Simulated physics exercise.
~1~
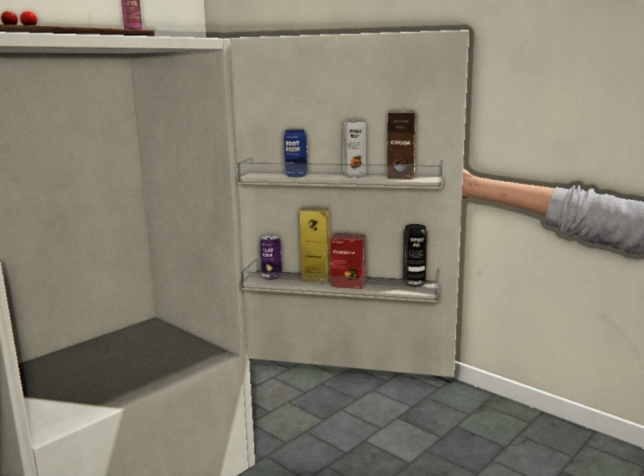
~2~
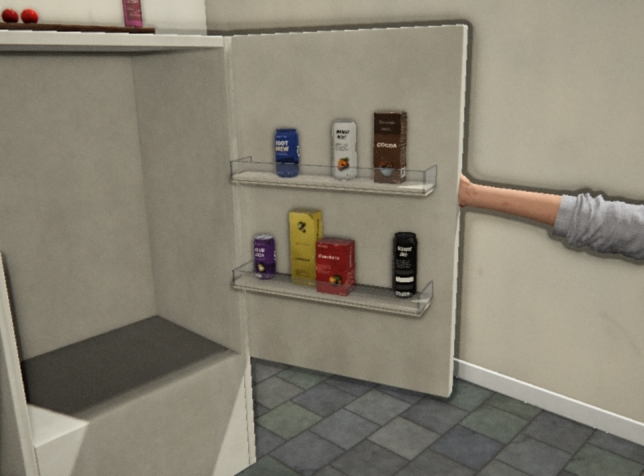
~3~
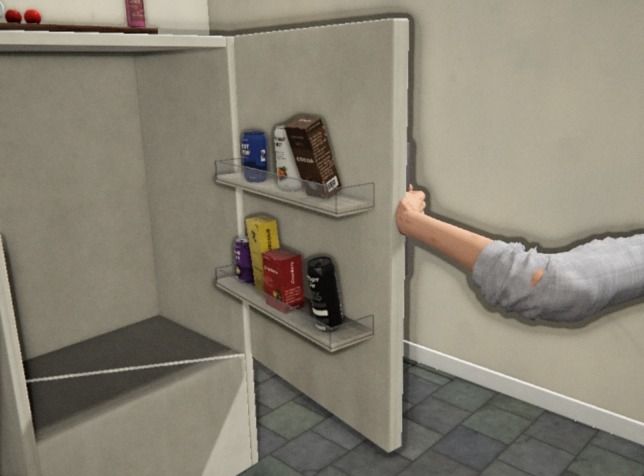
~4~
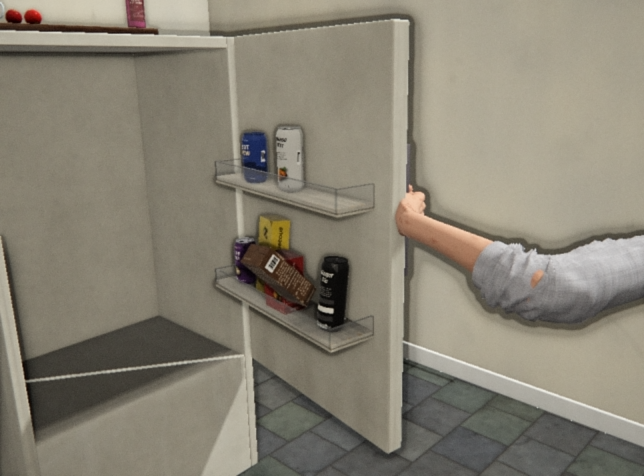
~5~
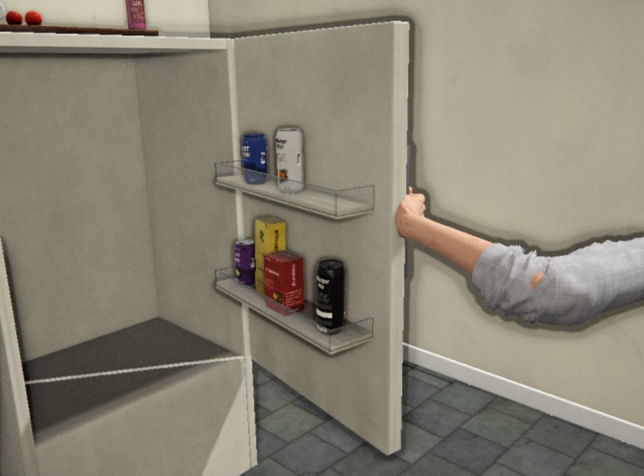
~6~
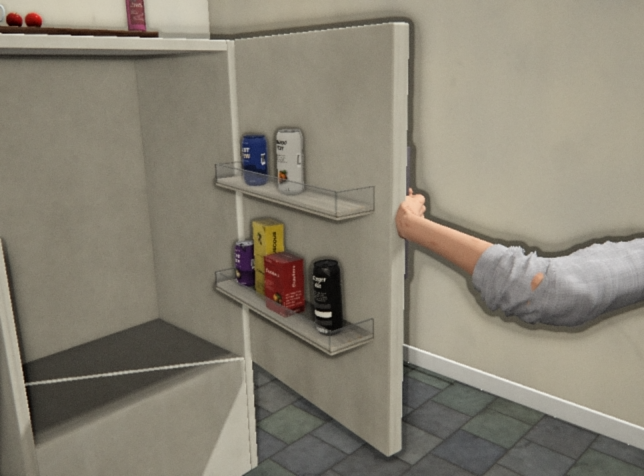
A fridge door with two racks of cans and cartons swings leftward, a hand at its edge, then stops partway. The brown carton tips off the upper rack, tumbles past the lower one and drops out of view, while the other six items remain in the racks.
